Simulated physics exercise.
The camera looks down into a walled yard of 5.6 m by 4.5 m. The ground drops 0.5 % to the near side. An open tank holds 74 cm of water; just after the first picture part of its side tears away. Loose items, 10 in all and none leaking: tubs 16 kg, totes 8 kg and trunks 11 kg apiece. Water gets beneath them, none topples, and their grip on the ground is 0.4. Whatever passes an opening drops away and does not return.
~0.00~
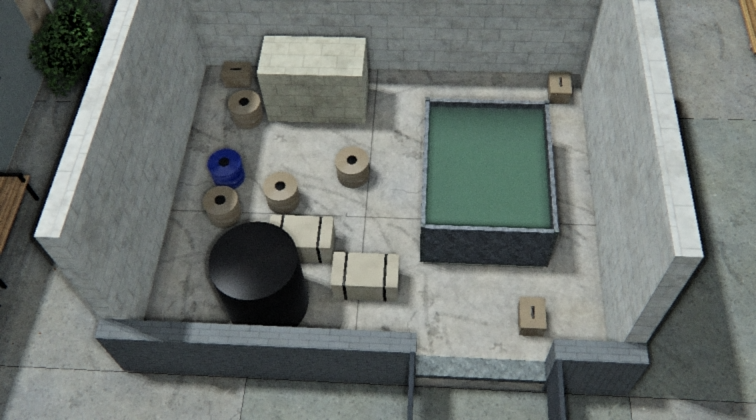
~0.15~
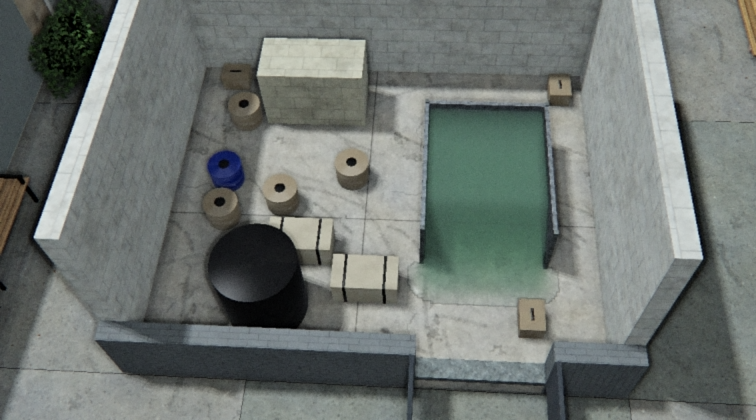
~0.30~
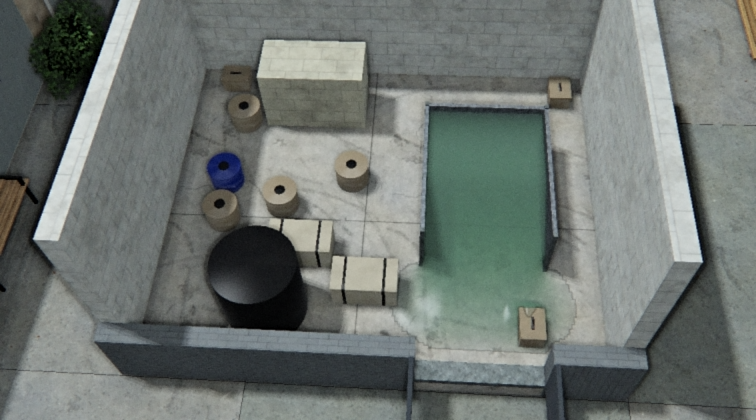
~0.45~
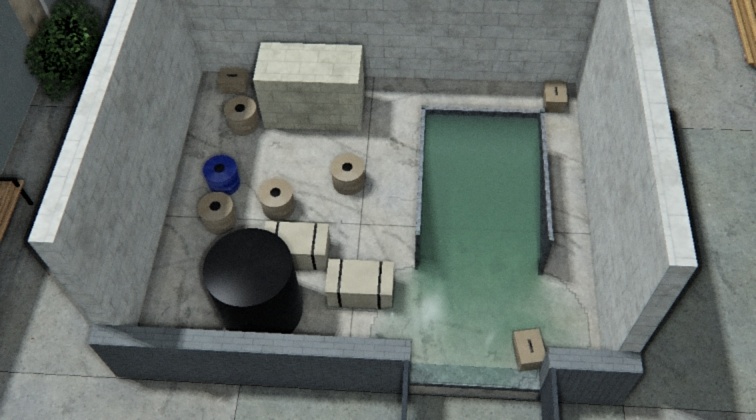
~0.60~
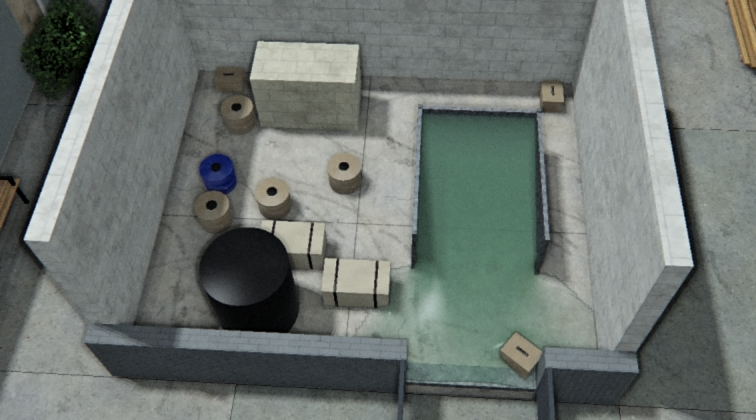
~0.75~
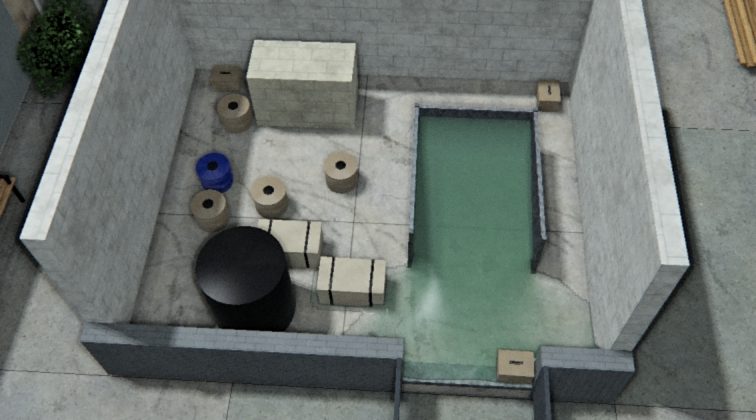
A walled yard held a tank of green water whose near side gave way, and the water spread toward the front opening, pushing one small box there along and turning it.
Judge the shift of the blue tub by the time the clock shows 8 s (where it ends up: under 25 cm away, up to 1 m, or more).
The blue tub barely shifts.
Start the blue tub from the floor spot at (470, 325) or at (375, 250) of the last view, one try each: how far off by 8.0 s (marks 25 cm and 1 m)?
In turn: It travels far; it stays put.
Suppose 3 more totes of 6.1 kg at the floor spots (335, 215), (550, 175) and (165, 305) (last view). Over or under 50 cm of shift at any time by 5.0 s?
In turn: Under, over, short of it.
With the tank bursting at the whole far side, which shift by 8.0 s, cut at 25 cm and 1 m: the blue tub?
In that case the blue tub moves a short way.
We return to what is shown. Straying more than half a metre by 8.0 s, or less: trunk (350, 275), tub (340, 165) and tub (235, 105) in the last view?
In that order: Over, under, short of it.
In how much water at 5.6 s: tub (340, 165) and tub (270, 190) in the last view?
About 2 and 2 cm.
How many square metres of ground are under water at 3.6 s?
About 16 m2.
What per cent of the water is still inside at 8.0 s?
About 32 per cent.
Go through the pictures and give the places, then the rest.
The first picture shows the blue tub at (224, 162), on the bottom; 2.8 m2 under water; 0 of 10 have shifted.
The second picture shows the blue tub at (224, 164) rests on the ground; water covers 3.7 m2; 0 of 10 have shifted.
The third picture shows the blue tub at (224, 166), on the bottom; 4.9 m2 under water; 1 of 10 have shifted.
The fourth picture shows the blue tub at (220, 168), on the bottom; water covers 6.1 m2; 1 of 10 have shifted.
The fifth picture shows the blue tub at (216, 167) rests on the ground; 6.5 m2 under water; 1 of 10 have shifted.
The sixth picture shows the blue tub at (213, 166), on the bottom; 6.6 m2 under water; 1 of 10 have shifted.
After 1.6 s the blue tub is near (213, 166), 0.0 m from its start, aground; 1 of 10 are out; 0 afloat.
After 3.6 s the blue tub is near (213, 166), 0.0 m from its start, aground; 1 of 10 are out; 2 afloat.
After 5.6 s the blue tub is near (213, 166), 0.0 m from its start, aground; 1 of 10 are out; 1 afloat.
After 8.0 s the blue tub is near (213, 166), 0.0 m from its start, aground; 1 of 10 are out; 1 afloat.
